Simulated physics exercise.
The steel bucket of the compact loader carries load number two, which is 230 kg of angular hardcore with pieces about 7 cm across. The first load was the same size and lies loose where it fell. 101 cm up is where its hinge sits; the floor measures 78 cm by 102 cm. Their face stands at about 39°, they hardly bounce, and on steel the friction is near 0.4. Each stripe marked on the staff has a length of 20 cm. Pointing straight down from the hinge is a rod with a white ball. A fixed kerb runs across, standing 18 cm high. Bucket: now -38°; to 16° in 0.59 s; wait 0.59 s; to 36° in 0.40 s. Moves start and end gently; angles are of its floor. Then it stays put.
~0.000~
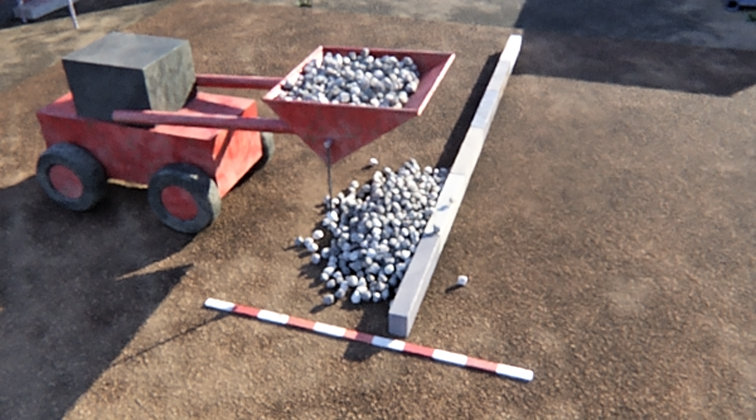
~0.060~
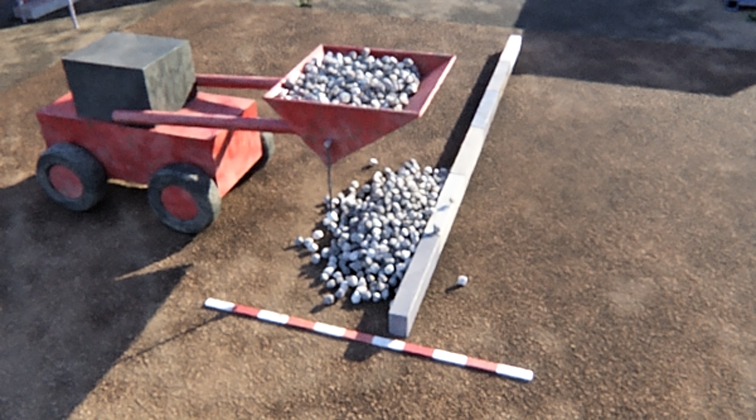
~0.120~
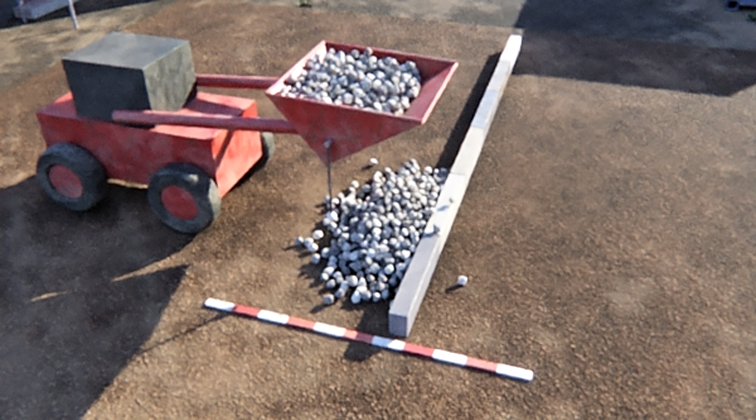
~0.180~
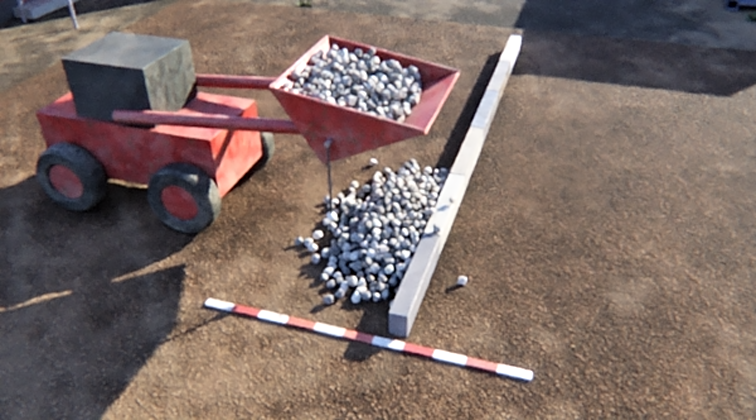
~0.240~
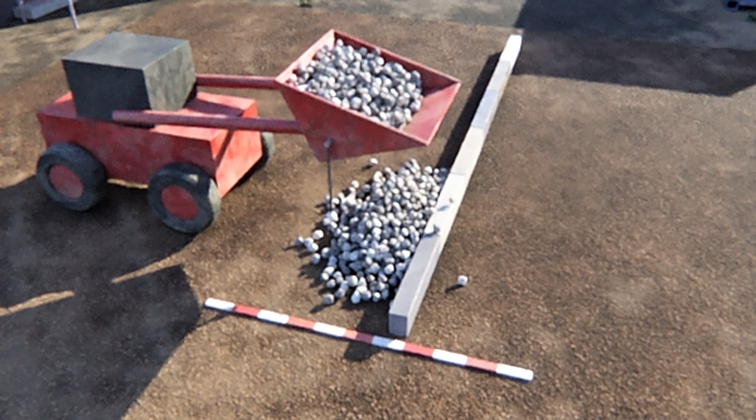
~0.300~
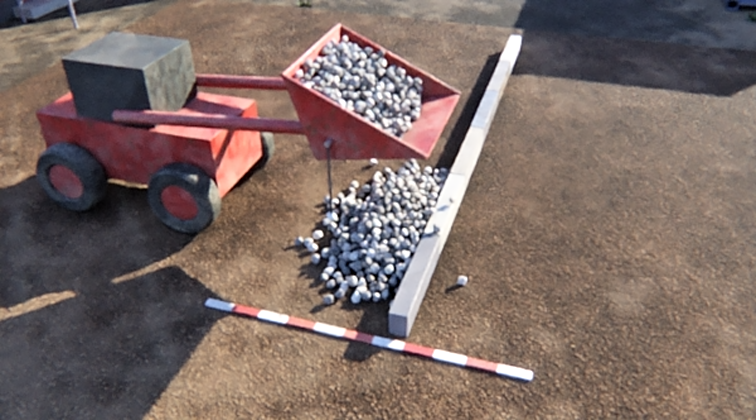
On a patch of brown ground, a red loader holds a bucket of grey stones above a loose heap beside a low kerb, and the bucket gradually tilts, its back rising and its right-hand lip lowering as the stones shift inside.
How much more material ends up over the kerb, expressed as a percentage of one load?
About 74 per cent of a load more.
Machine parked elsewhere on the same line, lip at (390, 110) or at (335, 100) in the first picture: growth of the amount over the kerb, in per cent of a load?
Near 20 in a hundred first, near 0 in a hundred second.
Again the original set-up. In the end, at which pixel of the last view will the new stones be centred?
Near (465, 231).
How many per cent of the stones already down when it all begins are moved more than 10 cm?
The answer is about 0 per cent.
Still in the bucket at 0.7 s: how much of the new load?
Around 100 per cent of the load is still inside.
After 0.4 s the floor is at 7°; in per cent of one load, 100 in the bucket, 100 on this side of the kerb; the foremost stones are at (438, 222).
After 0.7 s the floor is at 16°; in per cent of one load, 100 in the bucket, 100 on this side of the kerb; the foremost stones are at (442, 206).
After 2.0 s the floor is at 36°; in per cent of one load, 16 in the bucket, 140 on this side of the kerb, 43 over the kerb; the foremost stones are at (527, 247).
After 4.4 s the floor is at 36°; in per cent of one load, 0 in the bucket, 126 on this side of the kerb, 74 over the kerb; the foremost stones are at (554, 249). Net gain over the kerb, 74.
